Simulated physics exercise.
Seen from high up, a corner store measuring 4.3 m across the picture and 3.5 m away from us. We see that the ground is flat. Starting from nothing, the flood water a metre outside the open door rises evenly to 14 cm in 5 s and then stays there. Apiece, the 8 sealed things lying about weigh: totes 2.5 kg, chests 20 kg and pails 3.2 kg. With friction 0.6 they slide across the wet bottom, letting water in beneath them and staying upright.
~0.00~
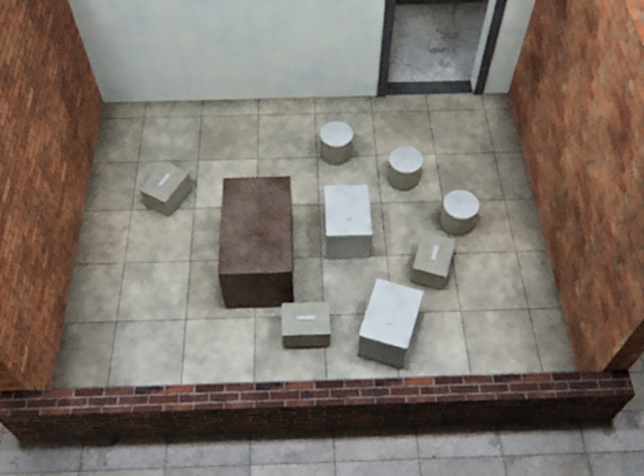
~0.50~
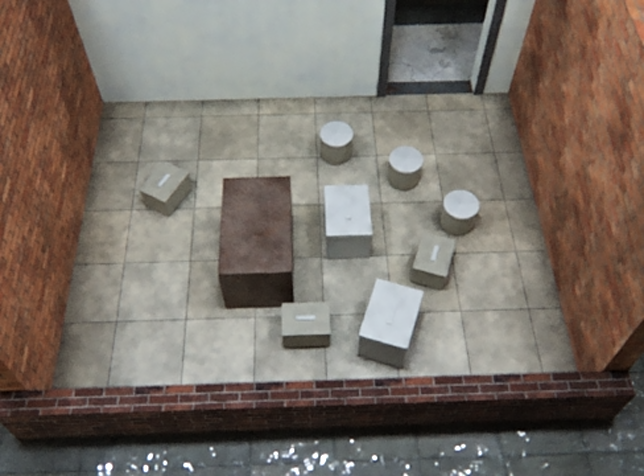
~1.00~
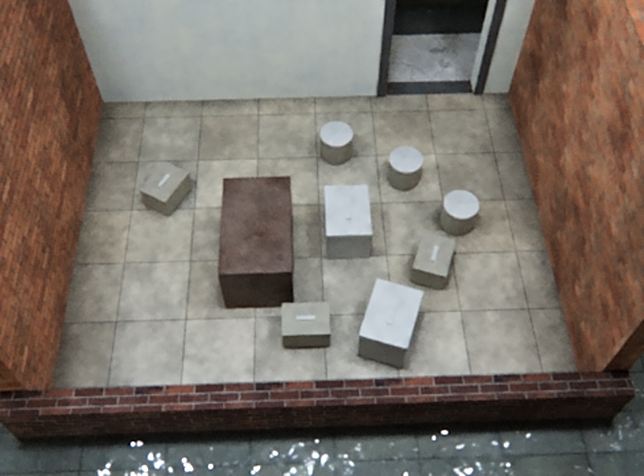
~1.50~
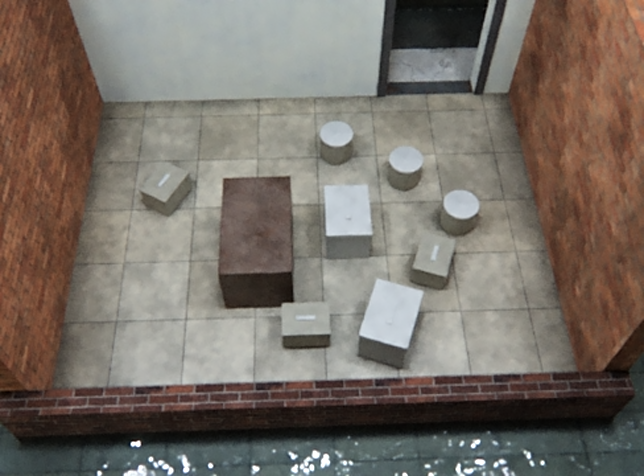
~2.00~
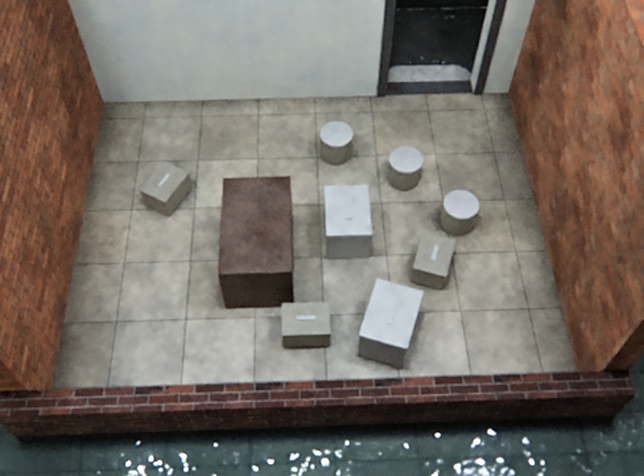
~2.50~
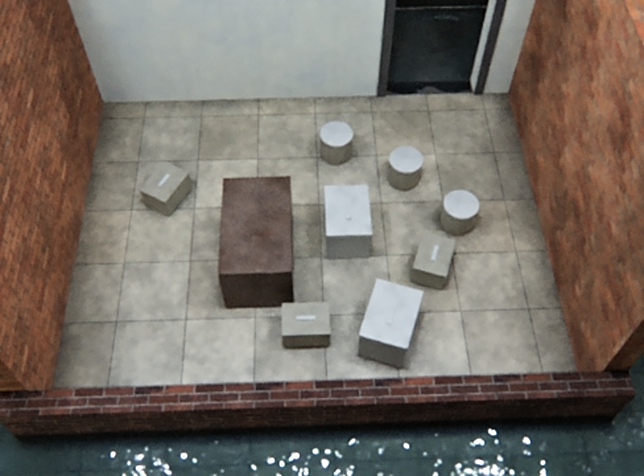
The clip opens on a high view of a tiled room between brick walls, with boxes, blocks and three round pails standing on a dry floor. Dark, glinting water then appears outside the low front wall, and the doorway at the back gradually darkens from the top down, while every object inside stays still.
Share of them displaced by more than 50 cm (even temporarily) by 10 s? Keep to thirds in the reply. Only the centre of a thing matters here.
My answer: One to two thirds.
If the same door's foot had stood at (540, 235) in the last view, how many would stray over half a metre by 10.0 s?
5.
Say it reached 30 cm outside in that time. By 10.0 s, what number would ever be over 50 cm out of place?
The answer would then be 8.
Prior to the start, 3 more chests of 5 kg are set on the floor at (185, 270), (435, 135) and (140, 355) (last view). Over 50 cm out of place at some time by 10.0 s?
Inside the limit, then above the limit, then inside the limit.
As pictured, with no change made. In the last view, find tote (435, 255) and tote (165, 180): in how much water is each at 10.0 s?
First about 8 cm, second about 1 cm.
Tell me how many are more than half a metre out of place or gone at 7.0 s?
My count gives 2.
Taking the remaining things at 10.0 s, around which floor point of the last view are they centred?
(351, 291).
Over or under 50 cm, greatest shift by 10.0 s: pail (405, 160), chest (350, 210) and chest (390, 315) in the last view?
Same order as the question: Greater, smaller, smaller.
After 3.5 s 0 of 8 are over 50 cm from their spots; 0 afloat.
After 4.5 s 0 of 8 are over 50 cm from their spots; 0 afloat.
After 7.0 s 2 of 8 are over 50 cm from their spots; 2 afloat.
After 10.0 s 3 of 8 are over 50 cm from their spots, and 3 have been at some point; 4 afloat.
